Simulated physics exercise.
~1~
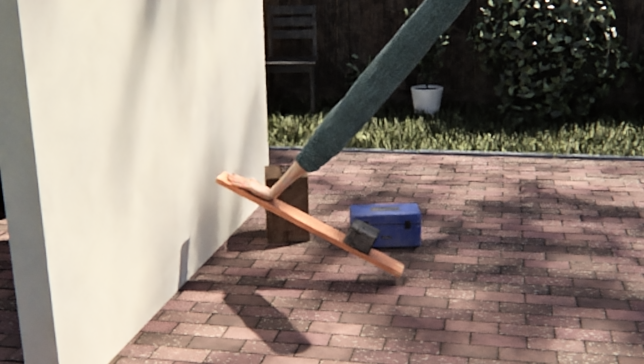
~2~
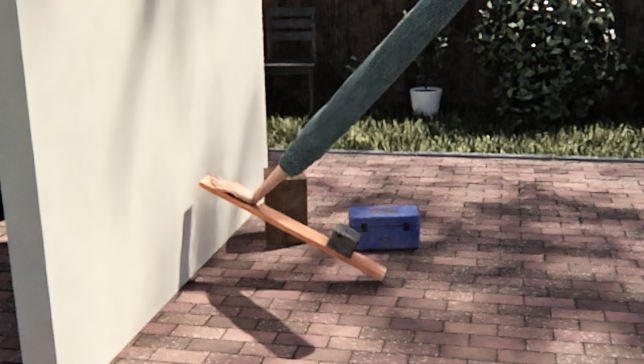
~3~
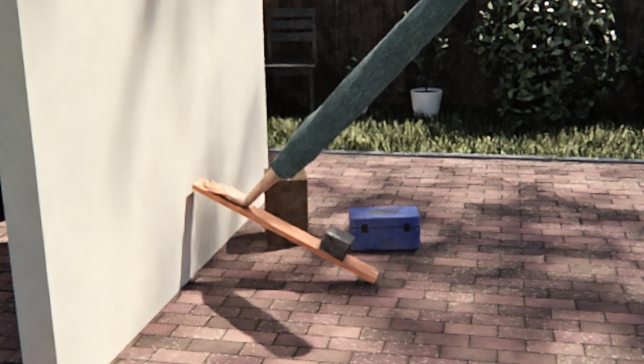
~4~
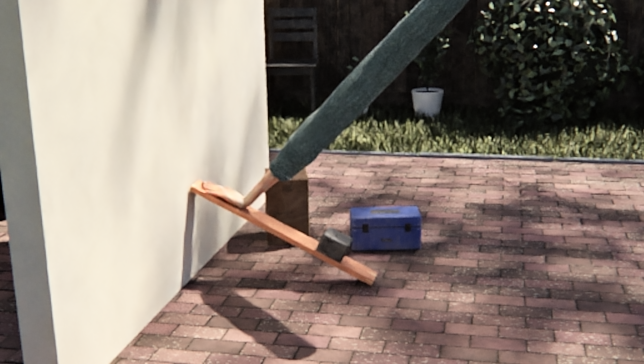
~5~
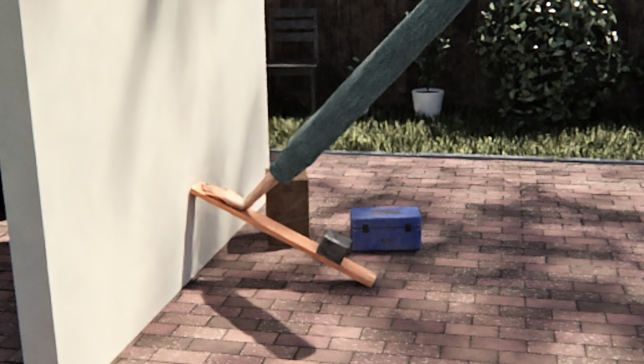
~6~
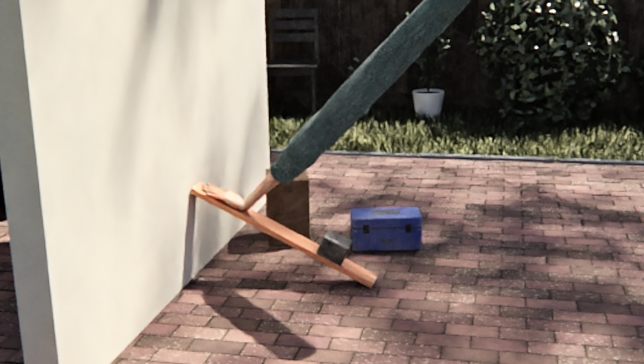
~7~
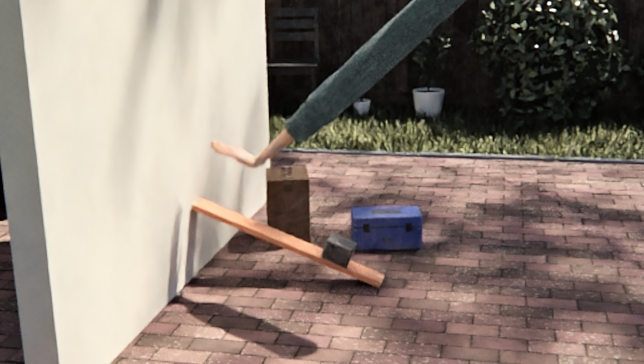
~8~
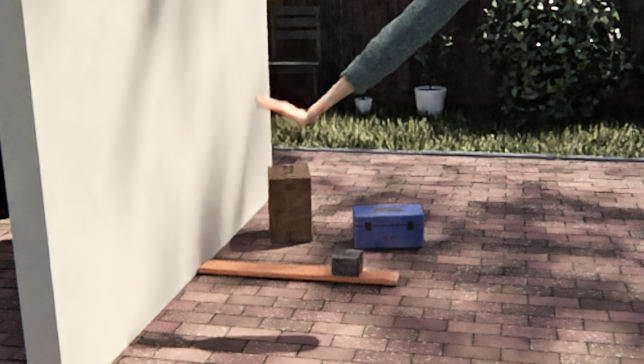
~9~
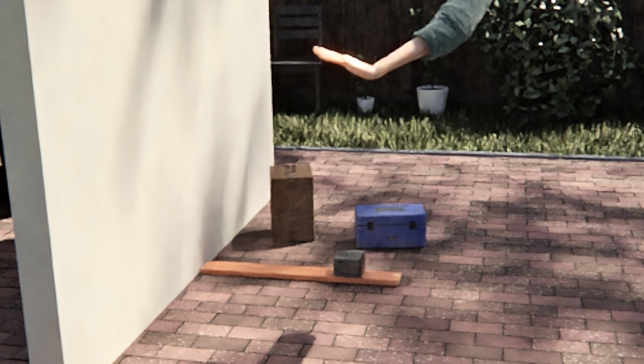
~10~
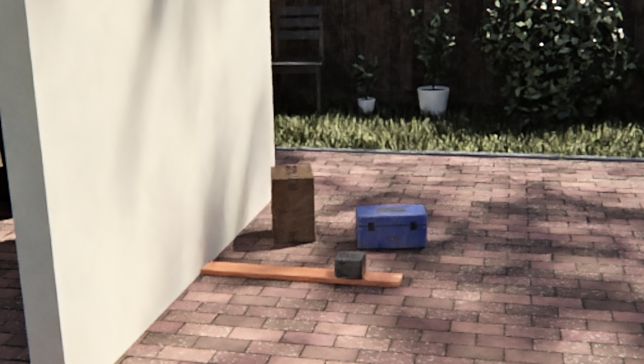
An orange plank with a small dark block on it was moved left by a hand and leant against a pale wall, but once the hand let go, it slid down and ended flat on the bricks, near a brown box and blue toolbox that stayed put.
